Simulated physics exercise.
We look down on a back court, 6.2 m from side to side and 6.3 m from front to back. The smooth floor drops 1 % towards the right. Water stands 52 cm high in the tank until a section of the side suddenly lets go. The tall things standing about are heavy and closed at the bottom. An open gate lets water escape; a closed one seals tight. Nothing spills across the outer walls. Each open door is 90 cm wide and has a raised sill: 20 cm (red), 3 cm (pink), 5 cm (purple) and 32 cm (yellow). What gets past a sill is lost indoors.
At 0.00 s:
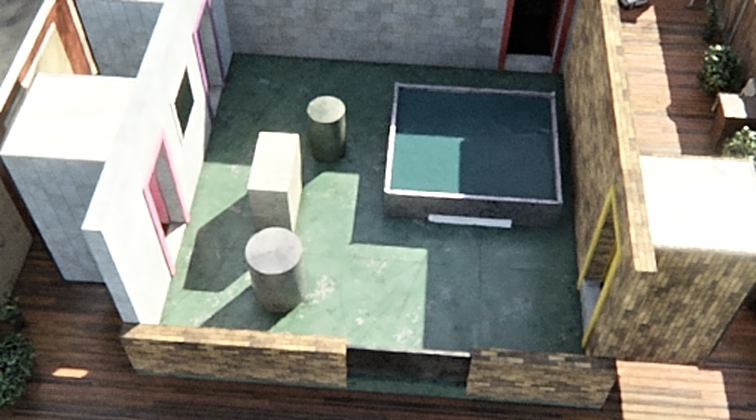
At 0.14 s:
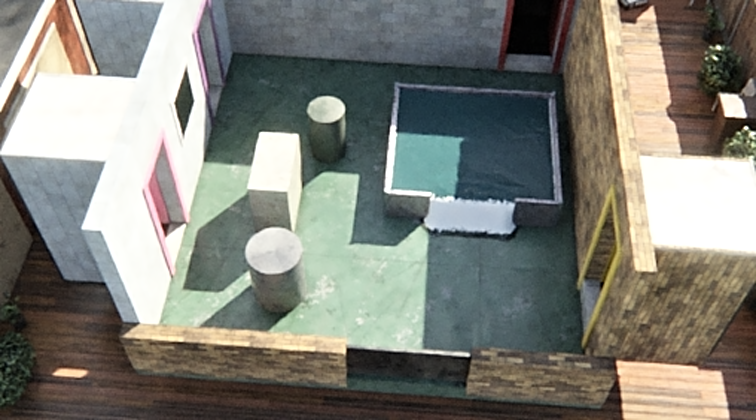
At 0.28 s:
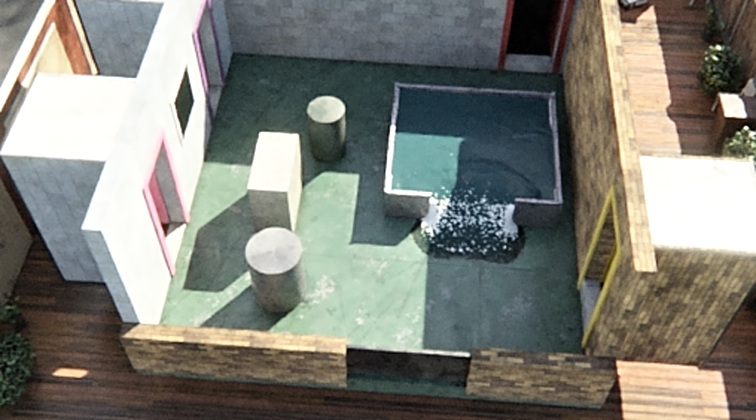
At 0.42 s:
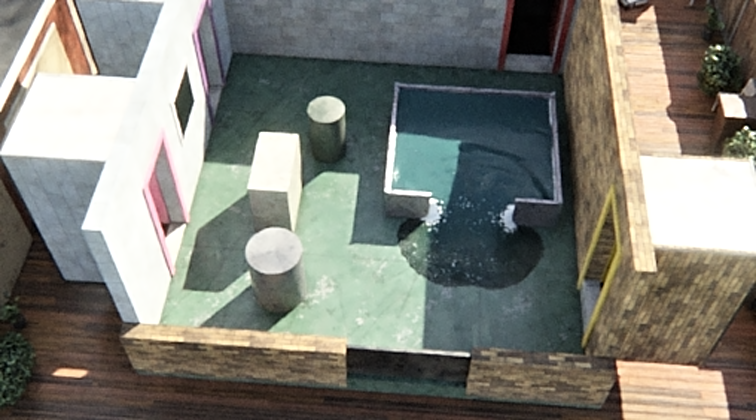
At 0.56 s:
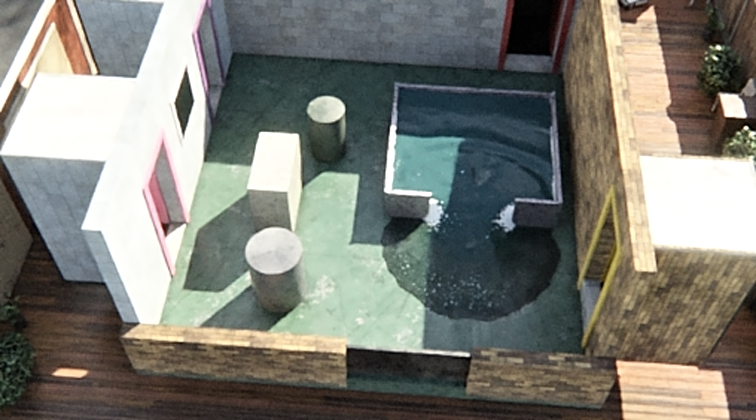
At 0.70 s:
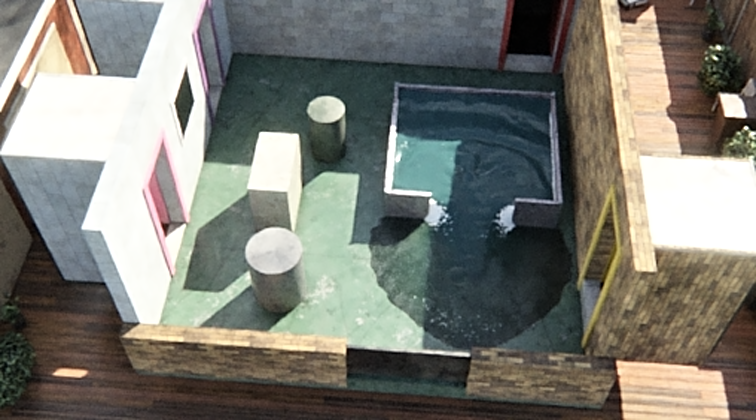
We see a walled court with a green floor, two cylinders and a pale block, where water bursts through the front of a square tank and spreads across the floor in a widening, dark, rounded pool.
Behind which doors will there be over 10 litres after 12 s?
Within that time: At the red door it does not reach the limit; at the pink door it goes over the limit; at the purple door it stays under the limit; at the yellow door it keeps below the limit.
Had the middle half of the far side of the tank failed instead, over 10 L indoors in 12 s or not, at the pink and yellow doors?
Then: Pink over, yellow not over.
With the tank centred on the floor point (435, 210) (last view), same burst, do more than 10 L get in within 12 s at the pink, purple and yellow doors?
Against that limit: Pink over, purple over, yellow not over.
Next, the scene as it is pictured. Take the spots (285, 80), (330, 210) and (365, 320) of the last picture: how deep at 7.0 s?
About 3, 4 and 12 cm.
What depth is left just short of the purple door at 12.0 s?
Some 7.0 cm.
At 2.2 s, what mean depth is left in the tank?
Roughly 34 cm on average.
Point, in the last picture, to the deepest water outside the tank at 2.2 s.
At about (579, 381).
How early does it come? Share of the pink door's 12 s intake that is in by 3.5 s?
Some 0 per cent by then.
After 1.4 s water covers 25 % of the floor and is deepest (30 cm) near (465, 372); red door not reached, pink door not reached, purple door not reached, yellow door 7 cm at the sill, 0 L in.
After 2.2 s water covers 30 % of the floor and is deepest (38 cm) near (579, 381); red door not reached, pink door not reached, purple door not reached, yellow door 18 cm at the sill, 0 L in.
After 3.5 s water covers 40 % of the floor and is deepest (28 cm) near (566, 380); red door not reached, pink door not reached, purple door not reached, yellow door 24 cm at the sill, 0 L in.
After 7.0 s water covers 85 % of the floor and is deepest (20 cm) near (579, 381); red door 9 cm at the sill, 0 L in, pink door 7 cm at the sill, 19 L in, purple door 2 cm at the sill, 0 L in, yellow door 15 cm at the sill, 0 L in.
After 12.0 s water covers 100 % of the floor and is deepest (14 cm) near (528, 377); red door 8 cm at the sill, 0 L in, pink door 6 cm at the sill, 52 L in, purple door 7 cm at the sill, 3 L in, yellow door 10 cm at the sill, 0 L in.
